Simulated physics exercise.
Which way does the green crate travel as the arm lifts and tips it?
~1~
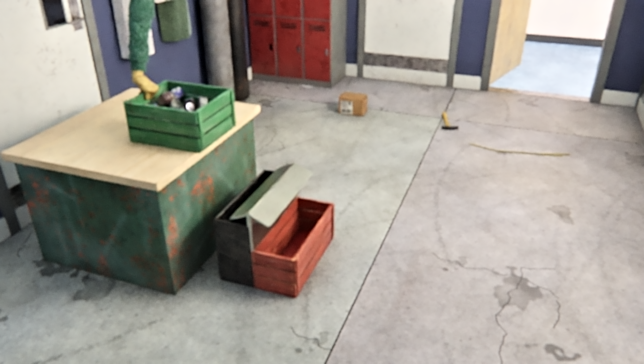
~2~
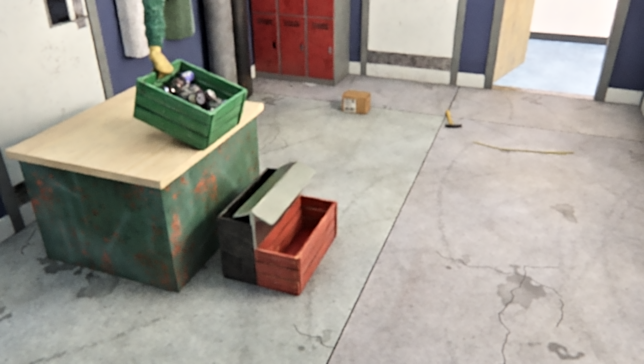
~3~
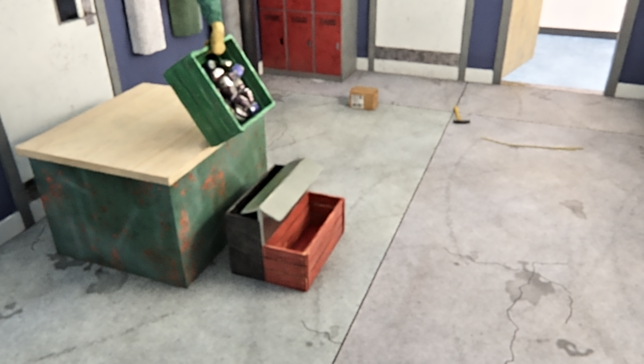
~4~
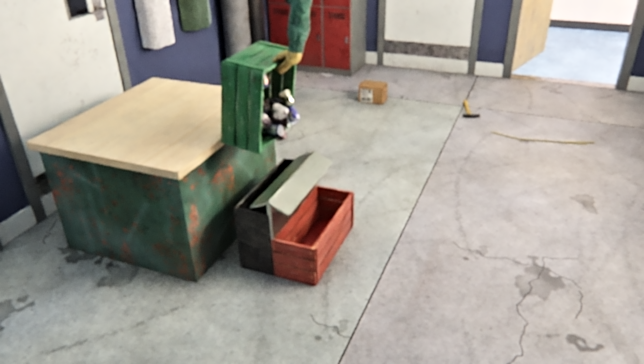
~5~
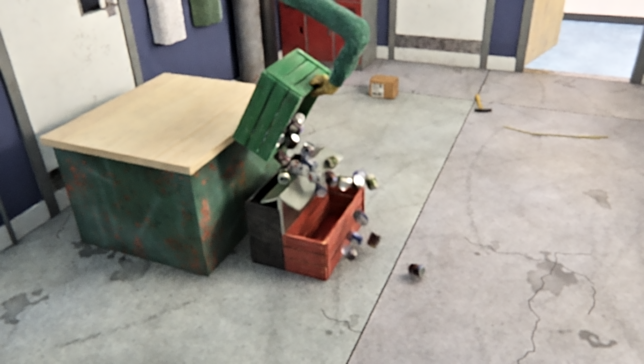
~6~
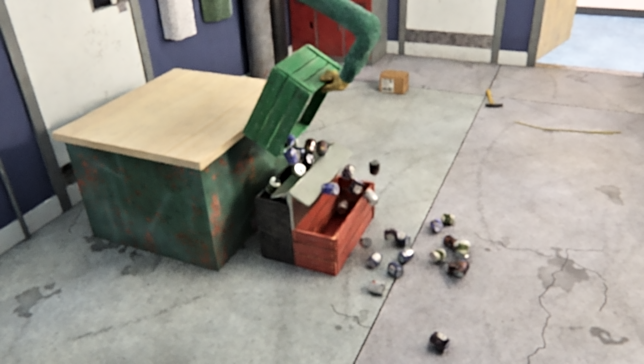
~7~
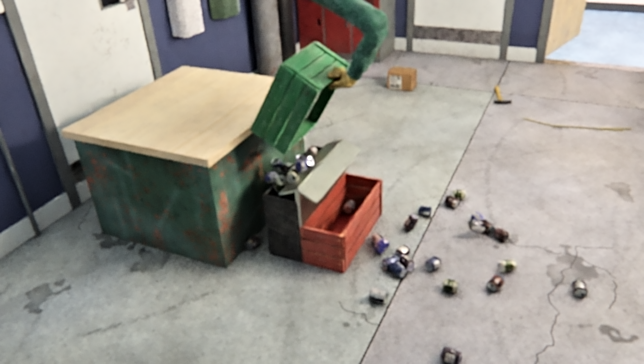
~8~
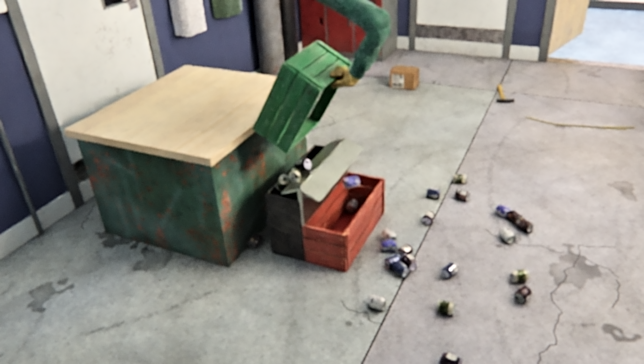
The green crate moves to the right, from the bench top to above the black trough.
A green-sleeved arm tips small cans from a green crate; many scatter across the floor.
